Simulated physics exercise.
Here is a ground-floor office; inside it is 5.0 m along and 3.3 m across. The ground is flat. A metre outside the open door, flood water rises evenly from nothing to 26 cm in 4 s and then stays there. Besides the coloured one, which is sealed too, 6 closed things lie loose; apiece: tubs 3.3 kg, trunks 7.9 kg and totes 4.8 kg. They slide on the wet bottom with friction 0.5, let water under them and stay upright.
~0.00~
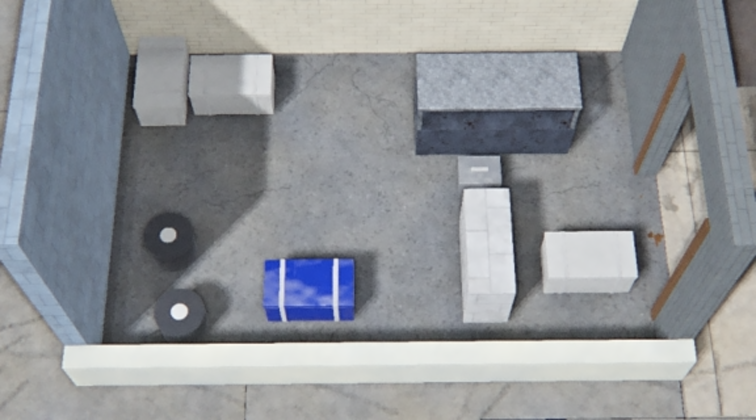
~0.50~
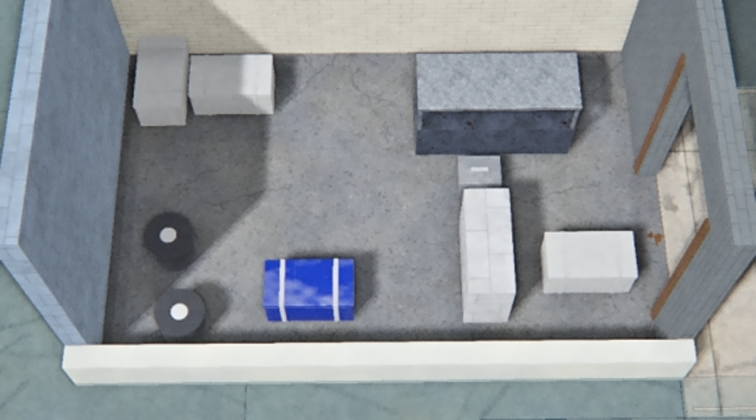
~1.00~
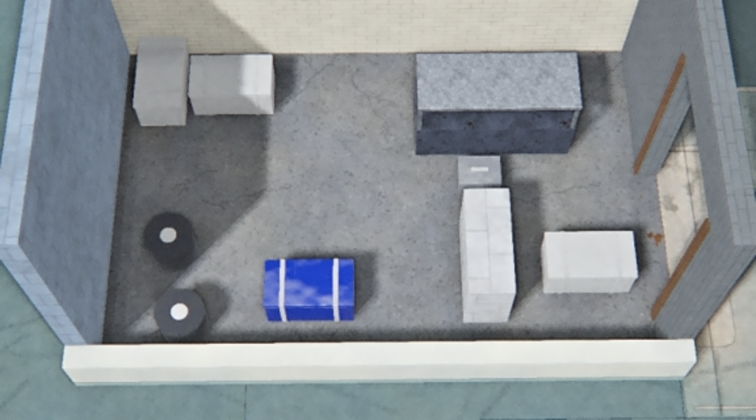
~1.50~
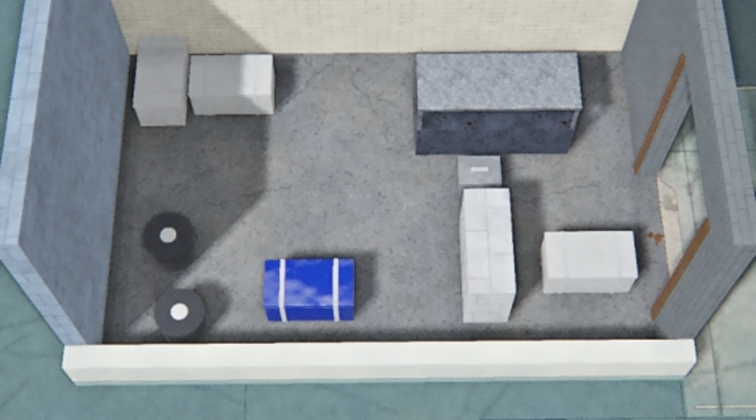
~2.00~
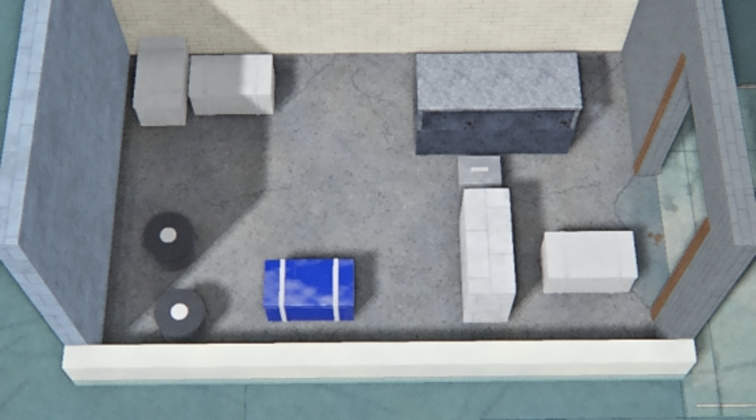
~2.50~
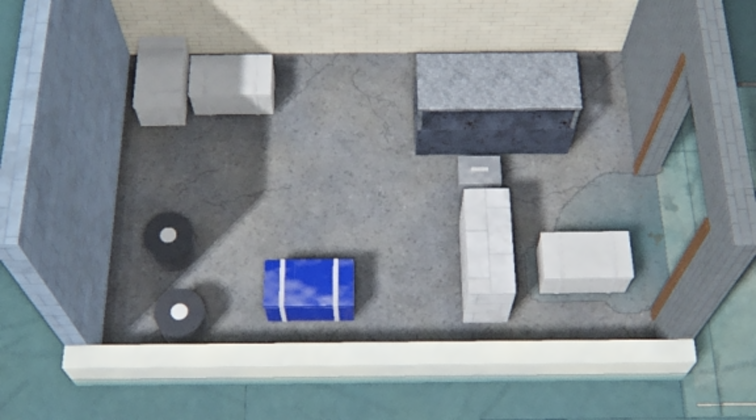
A roofless room with grey walls and a concrete floor is seen from high above, through a fixed camera. A blue trunk with white bands sits front centre, two dark round objects and two pale boxes stand at left, and a grey counter and white blocks occupy the right. Greenish water spreads over the ground outside, then creeps through the right-hand doorway onto the floor, while the objects stay almost entirely still.
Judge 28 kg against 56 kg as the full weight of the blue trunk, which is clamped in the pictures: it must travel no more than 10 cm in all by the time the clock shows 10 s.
I expect that only the larger load is enough.
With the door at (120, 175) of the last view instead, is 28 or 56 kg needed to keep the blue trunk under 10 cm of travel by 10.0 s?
In that case only the higher weight holds it.
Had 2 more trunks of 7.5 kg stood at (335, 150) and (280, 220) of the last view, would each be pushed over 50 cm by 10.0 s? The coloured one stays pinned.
In that order: Past it, over.
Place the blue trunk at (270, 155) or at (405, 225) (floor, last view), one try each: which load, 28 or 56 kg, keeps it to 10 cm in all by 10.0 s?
In that order: Either load holds; only the larger holds.
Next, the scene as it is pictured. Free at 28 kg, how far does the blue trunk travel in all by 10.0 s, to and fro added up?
Some 30 cm in all.
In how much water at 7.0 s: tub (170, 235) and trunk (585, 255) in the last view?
About 9 and 15 cm.
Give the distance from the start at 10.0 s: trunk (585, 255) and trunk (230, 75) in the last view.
In turn: 40 cm, 30 cm.
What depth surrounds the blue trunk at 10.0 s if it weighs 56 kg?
Roughly 11 cm.
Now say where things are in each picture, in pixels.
The blue trunk at (309, 282) rests on the ground; water covers 0.0 m2; 0 of 7 have shifted, in the first picture.
The blue trunk at (309, 282), on the bottom; 0.0 m2 under water; 0 of 7 have shifted, in the second picture.
The blue trunk at (309, 282) rests on the ground; water covers 0.0 m2; 0 of 7 have shifted, in the third picture.
The blue trunk at (309, 282), on the bottom; water covers 0.0 m2; 0 of 7 have shifted, in the fourth picture.
The blue trunk at (309, 282) rests on the ground; 0.1 m2 under water; 0 of 7 have shifted, in the fifth picture.
The blue trunk at (309, 282), on the bottom; 0.7 m2 under water; 0 of 7 have shifted, in the sixth picture.
After 3.5 s the blue trunk would be 0 cm from its start with 28 kg and 0 cm from its start with 56 kg; 0 cm of water round it then.
After 4.5 s the blue trunk would be 0 cm from its start with 28 kg and 0 cm from its start with 56 kg; 0 cm of water round it then.
After 7.0 s the blue trunk would be 0 cm from its start with 28 kg and 0 cm from its start with 56 kg; 6 cm of water round it then.
After 10.0 s the blue trunk would be 20 cm from its start with 28 kg and 0 cm from its start with 56 kg; 11 cm of water round it then.
